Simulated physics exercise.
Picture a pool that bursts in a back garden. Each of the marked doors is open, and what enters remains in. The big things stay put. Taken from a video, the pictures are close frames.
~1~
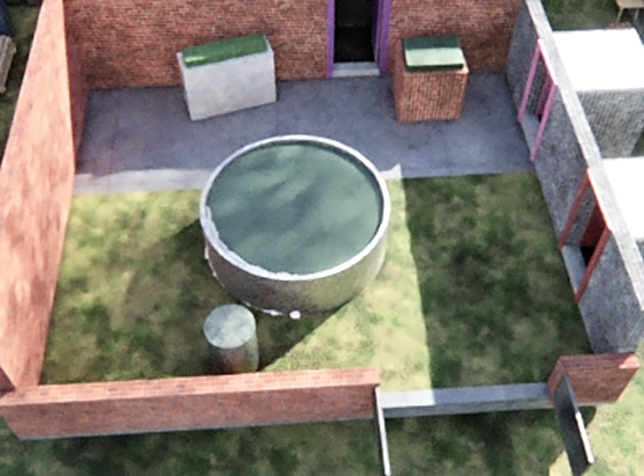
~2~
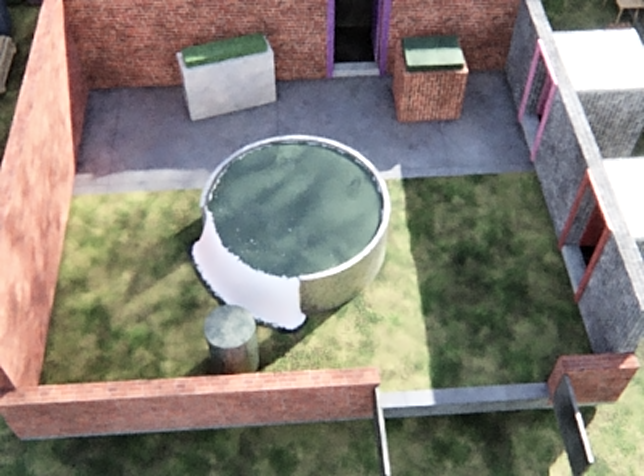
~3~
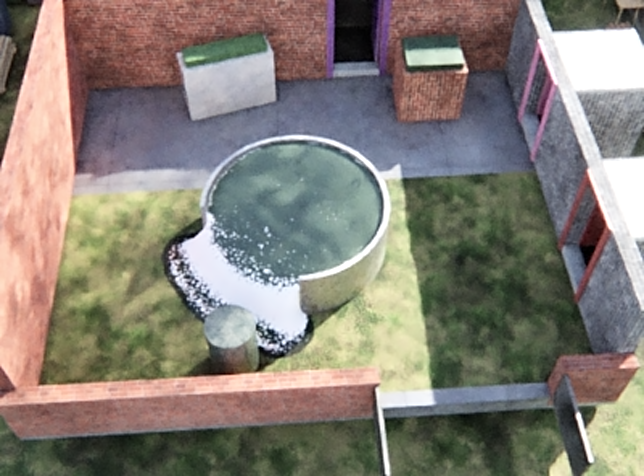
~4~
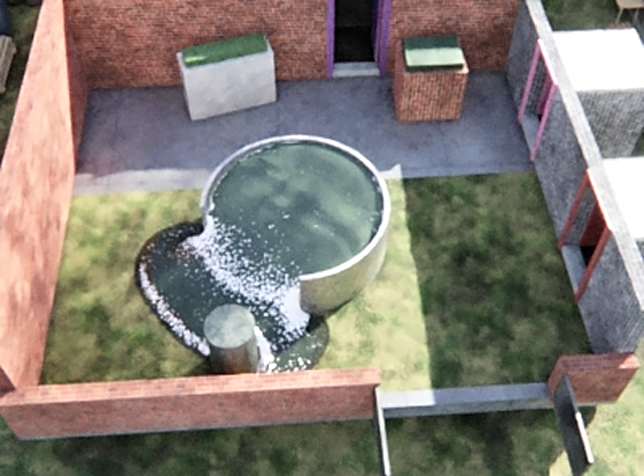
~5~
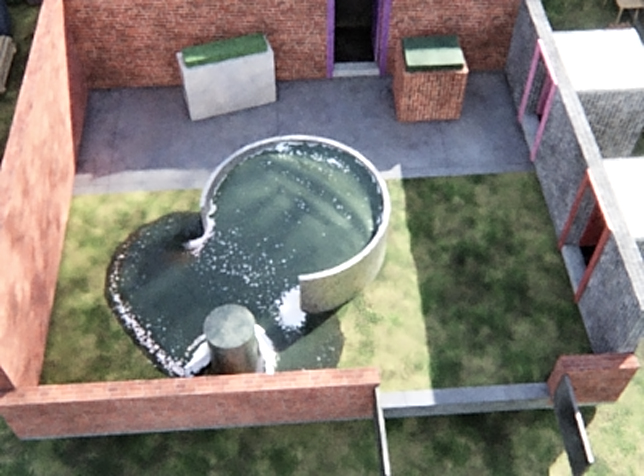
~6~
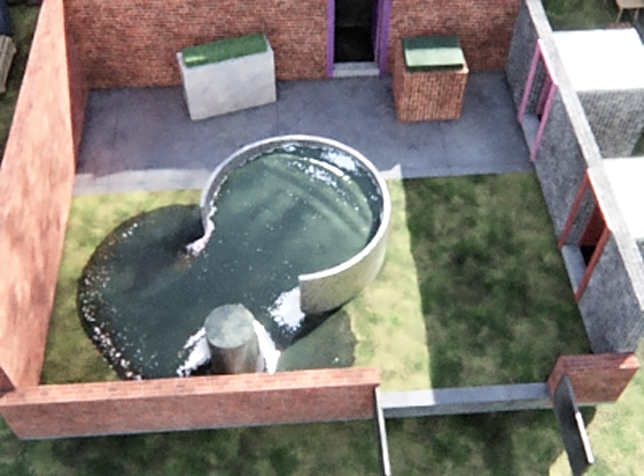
Round pool bursting open at its front left side, foaming white water pouring out and spreading across a walled grassy garden.
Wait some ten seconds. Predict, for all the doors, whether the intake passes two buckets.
In the end the pink door respects the limit; the purple door respects the limit; the red door respects the limit.
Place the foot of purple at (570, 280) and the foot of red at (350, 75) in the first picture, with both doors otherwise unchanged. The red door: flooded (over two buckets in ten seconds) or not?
In this case the red door remains within bounds.
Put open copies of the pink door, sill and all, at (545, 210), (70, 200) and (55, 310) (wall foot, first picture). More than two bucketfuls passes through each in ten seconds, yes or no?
Door by door, it goes misses the line, misses the line, clears the line.
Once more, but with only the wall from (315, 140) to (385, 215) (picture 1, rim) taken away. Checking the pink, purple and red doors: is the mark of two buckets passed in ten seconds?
The pink door exceeds it, the purple door exceeds it, and the red door falls short.
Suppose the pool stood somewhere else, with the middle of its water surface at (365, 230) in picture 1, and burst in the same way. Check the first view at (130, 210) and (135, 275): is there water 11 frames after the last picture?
I'd say still dry for the first and swamped for the second.
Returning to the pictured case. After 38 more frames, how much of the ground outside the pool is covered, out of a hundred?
Roughly 80 percent, I'd say.
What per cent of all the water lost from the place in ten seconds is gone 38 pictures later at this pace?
About 45 %.
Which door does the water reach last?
Answer is the one in pink.
A moment on, water covers 25 % of the floor; the pink door not reached, the purple door not reached, the red door not reached.
Next, water covers 35 % of the floor; the pink door not reached, the purple door not reached, the red door not reached.
Then, water covers 50 % of the floor; the pink door not reached, the purple door not reached, the red door not reached.
Later, water covers 80 % of the floor; the pink door not reached, the purple door wet at the sill, nothing in, the red door wet at the sill, nothing in.
In the end, water covers 100 % of the floor; the pink door wet at the sill, nothing in, the purple door wet at the sill, nothing in, the red door wet at the sill, nothing in.
